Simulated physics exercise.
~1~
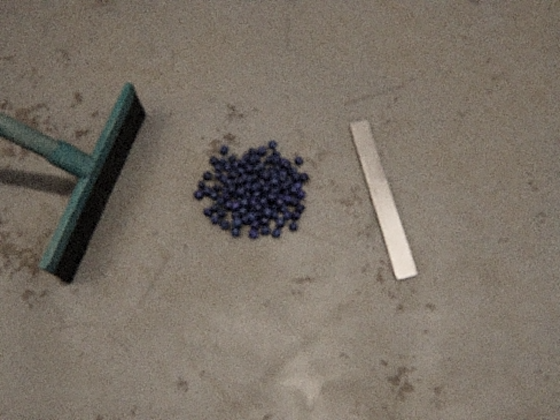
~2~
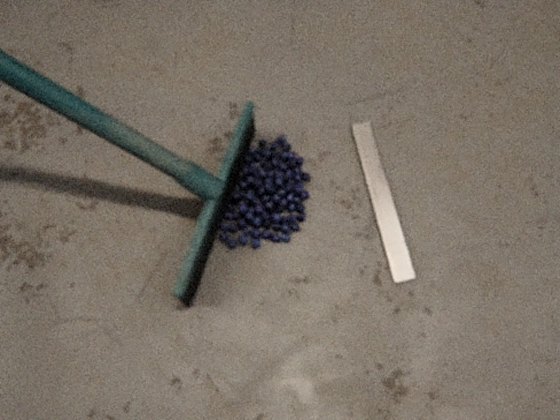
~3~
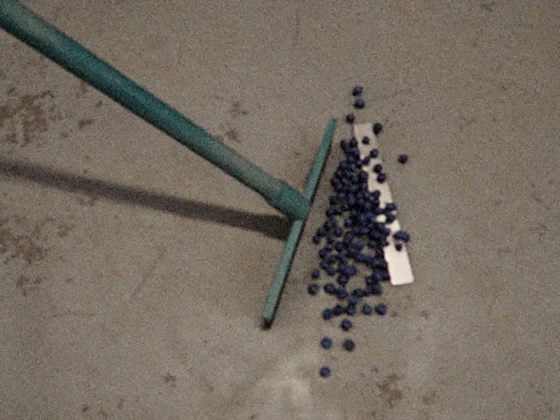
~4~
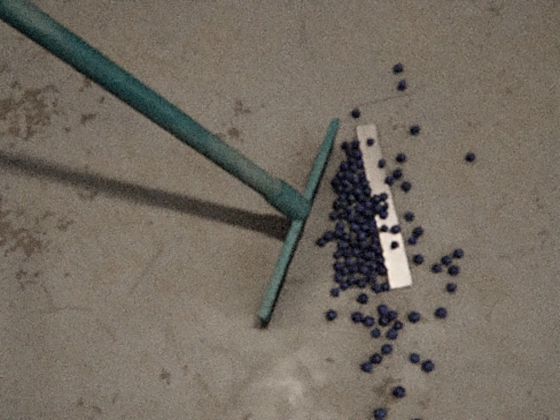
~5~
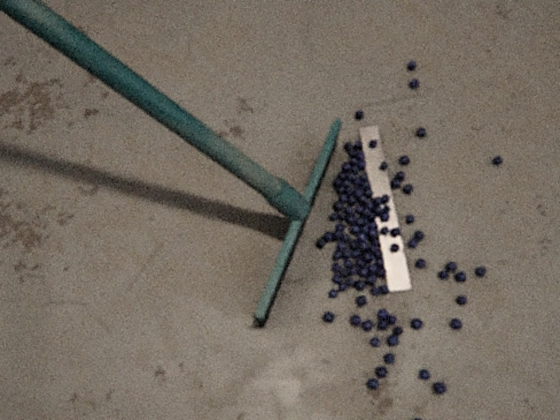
At first, a green squeegee with a dark edge stands at the left of a stained grey floor, apart from a loose cluster of dark blue berries and a pale, slanted strip farther right. The squeegee moves right and meets the berries, bunching them along its blade. It pushes them on to the strip, where some ride onto it and others spill around its ends. The blade then stops short of the strip while loose berries roll on to the right and downward. Finally, many berries sit packed between blade and strip, a few lie on it, and others are scattered beyond.
